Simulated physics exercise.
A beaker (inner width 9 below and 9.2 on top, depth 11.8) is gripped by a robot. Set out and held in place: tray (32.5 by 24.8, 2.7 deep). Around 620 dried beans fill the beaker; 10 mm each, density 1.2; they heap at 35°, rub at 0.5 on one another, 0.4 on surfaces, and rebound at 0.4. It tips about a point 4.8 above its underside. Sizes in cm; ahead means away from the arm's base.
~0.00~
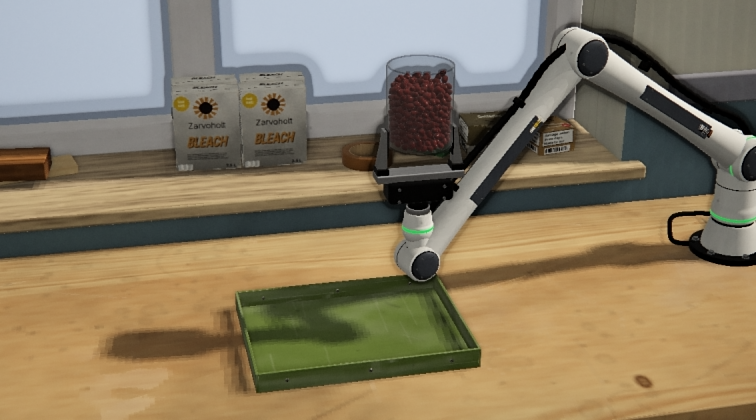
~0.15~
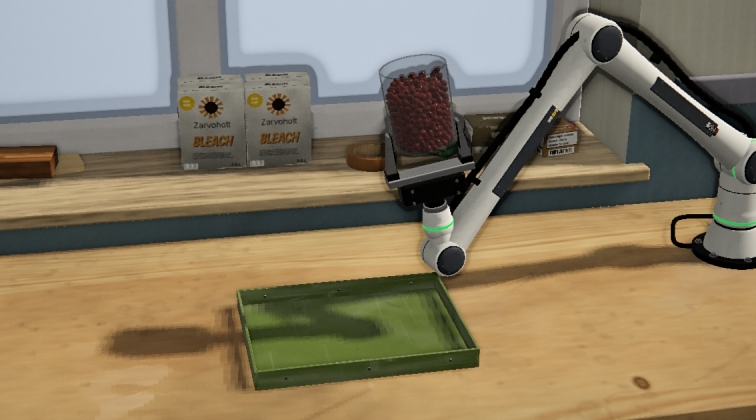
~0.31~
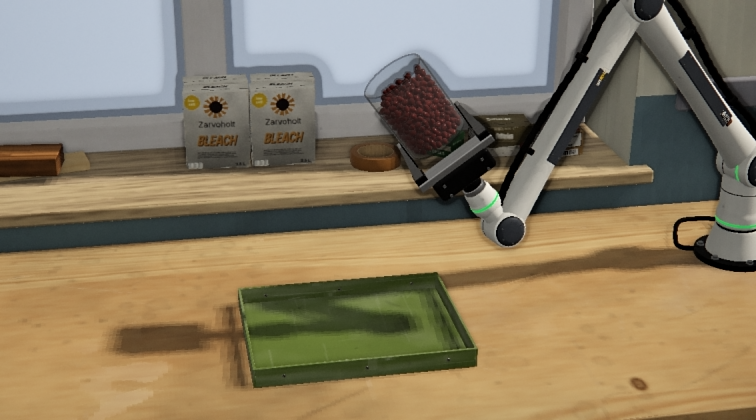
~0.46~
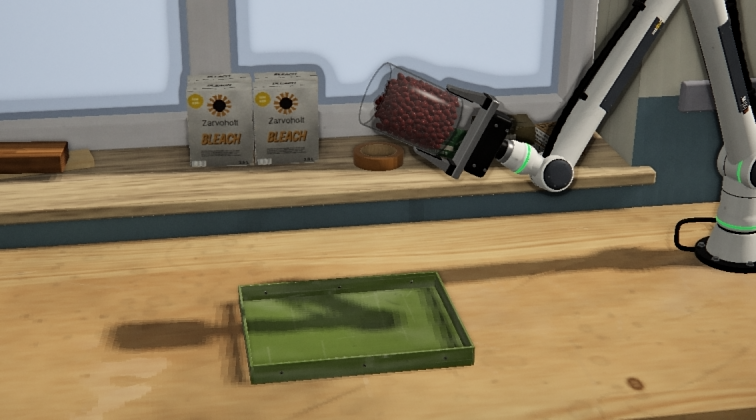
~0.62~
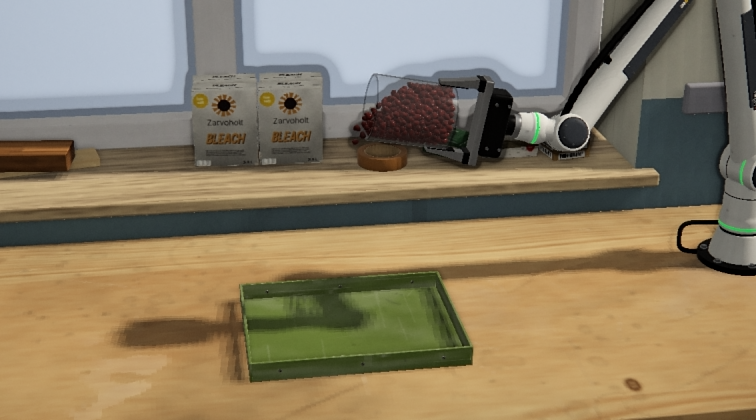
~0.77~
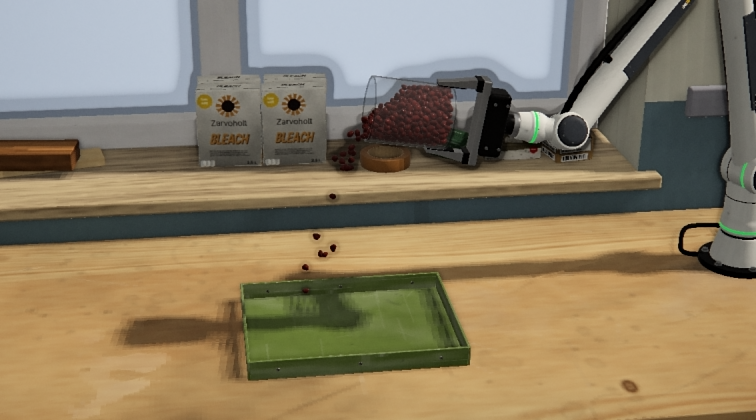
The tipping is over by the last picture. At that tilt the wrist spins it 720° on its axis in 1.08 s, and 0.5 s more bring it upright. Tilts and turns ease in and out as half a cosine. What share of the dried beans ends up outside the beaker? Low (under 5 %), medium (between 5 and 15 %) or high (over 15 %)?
Outside the beaker the share is high, over 15 %.
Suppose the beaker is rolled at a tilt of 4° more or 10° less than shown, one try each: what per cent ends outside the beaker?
About 30 and 5 per cent.
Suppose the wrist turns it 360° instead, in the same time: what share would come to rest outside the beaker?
It would be near 25 per cent.
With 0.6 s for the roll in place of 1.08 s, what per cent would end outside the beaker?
It would be near 10 per cent.
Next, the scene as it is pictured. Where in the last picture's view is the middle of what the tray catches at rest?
Near (302, 340).
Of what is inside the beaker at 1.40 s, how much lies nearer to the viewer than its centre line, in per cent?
Some 55 per cent.
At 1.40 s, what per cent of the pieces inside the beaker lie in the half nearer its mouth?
Roughly 35 per cent.
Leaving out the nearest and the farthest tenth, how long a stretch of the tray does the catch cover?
Roughly 14 cm.
By 1.40 s, tipped 81°, highest piece 40 above the table; 542 in the beaker, 50 in the tray, 26 in flight or on a rim.
By 2.03 s, tipped 57°, highest piece 38 above the table; 486 in the beaker, 116 in the tray, 5 on the table or floor, 11 in flight or on a rim.
By 2.55 s, upright, highest piece 42 above the table; 482 in the beaker, 131 in the tray, 5 on the table or floor.
By 3.25 s, upright, highest piece 42 above the table; 482 in the beaker, 131 in the tray, 5 on the table or floor.
Final count, 482 in the beaker, 131 in the tray, 5 on the table or floor. That is 22 % outside the beaker.
